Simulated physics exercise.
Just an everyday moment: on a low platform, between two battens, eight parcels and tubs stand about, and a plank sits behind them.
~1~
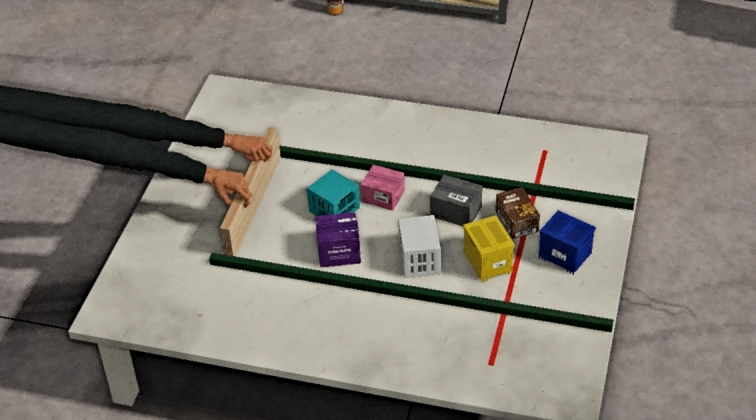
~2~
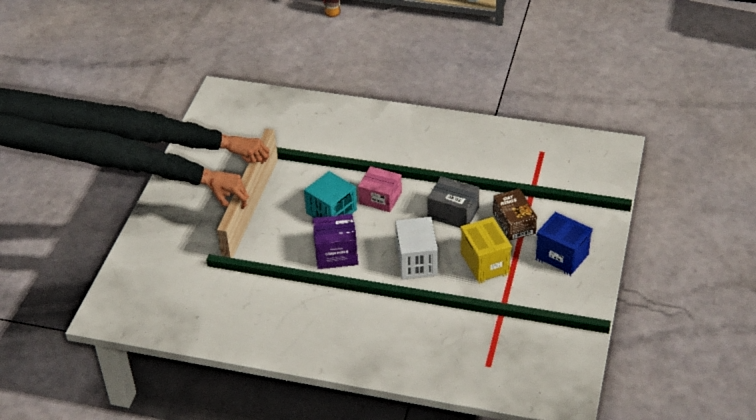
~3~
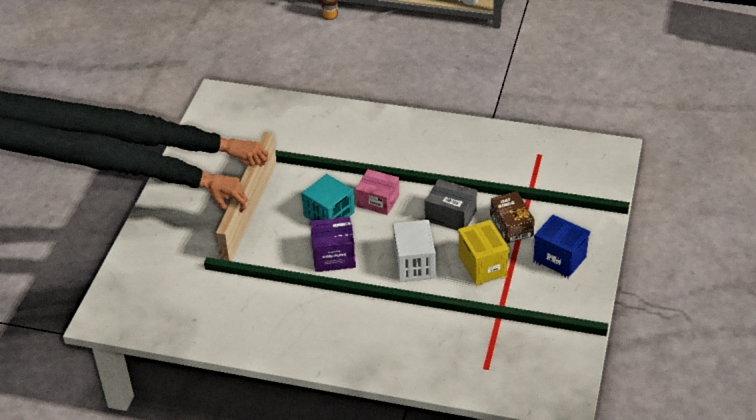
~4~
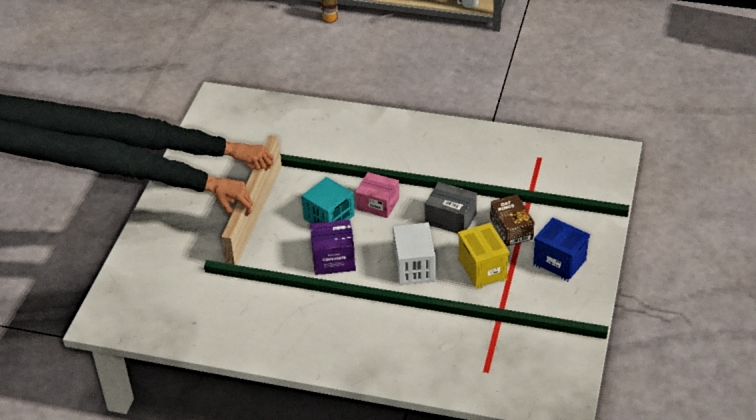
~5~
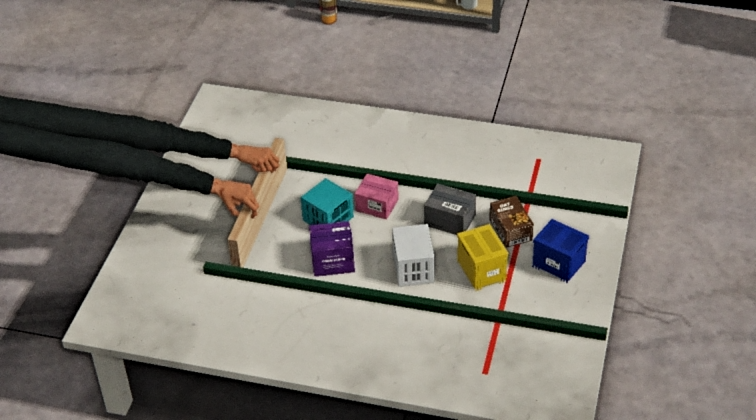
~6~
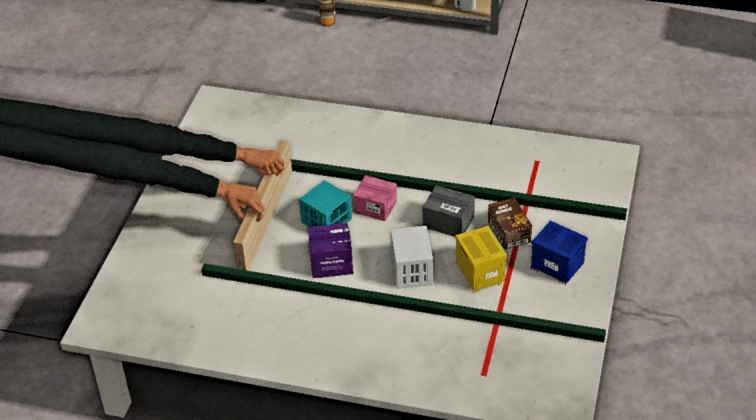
On a low pale table on a grey concrete floor, seen from above at an angle, two dark green battens run lengthwise and a red tape line crosses near the right. Between them stand turquoise, pink, purple, white, grey, yellow, brown and blue boxes, the blue one rightmost. Two dark-sleeved hands slide a wooden plank slightly rightward behind the unmoved boxes, while the camera drifts slightly.
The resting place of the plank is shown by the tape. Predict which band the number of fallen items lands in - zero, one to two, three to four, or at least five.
Fallen: One or two.
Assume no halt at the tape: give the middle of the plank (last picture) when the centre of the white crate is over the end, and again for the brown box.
The middle is at (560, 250) when it's the white crate, and at (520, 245) when it's the brown box.
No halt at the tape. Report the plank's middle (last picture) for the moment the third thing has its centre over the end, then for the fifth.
Roughly (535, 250) for the earlier crossing, roughly (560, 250) for the later one.
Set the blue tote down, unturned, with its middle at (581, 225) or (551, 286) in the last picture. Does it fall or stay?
At the first spot it tips off, and at the second it remains.
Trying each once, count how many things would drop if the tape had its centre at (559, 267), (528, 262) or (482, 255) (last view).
Per try in turn: 4, 2, 0.
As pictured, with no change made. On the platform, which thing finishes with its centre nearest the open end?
Brown box.
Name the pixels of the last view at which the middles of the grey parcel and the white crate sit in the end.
First (578, 227), then (563, 271).
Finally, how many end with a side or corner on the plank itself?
Counting them up gives 3.
Early on, none off yet; blue tote at rest near (559, 253); brown box at rest near (510, 223); yellow tote at rest near (481, 260).
A while later, none off yet; blue tote moving near (562, 252); brown box travelled a little near (529, 226); yellow tote travelled about its own width near (517, 259).
Finally, the number that fall off is one or two; lost, blue tote.
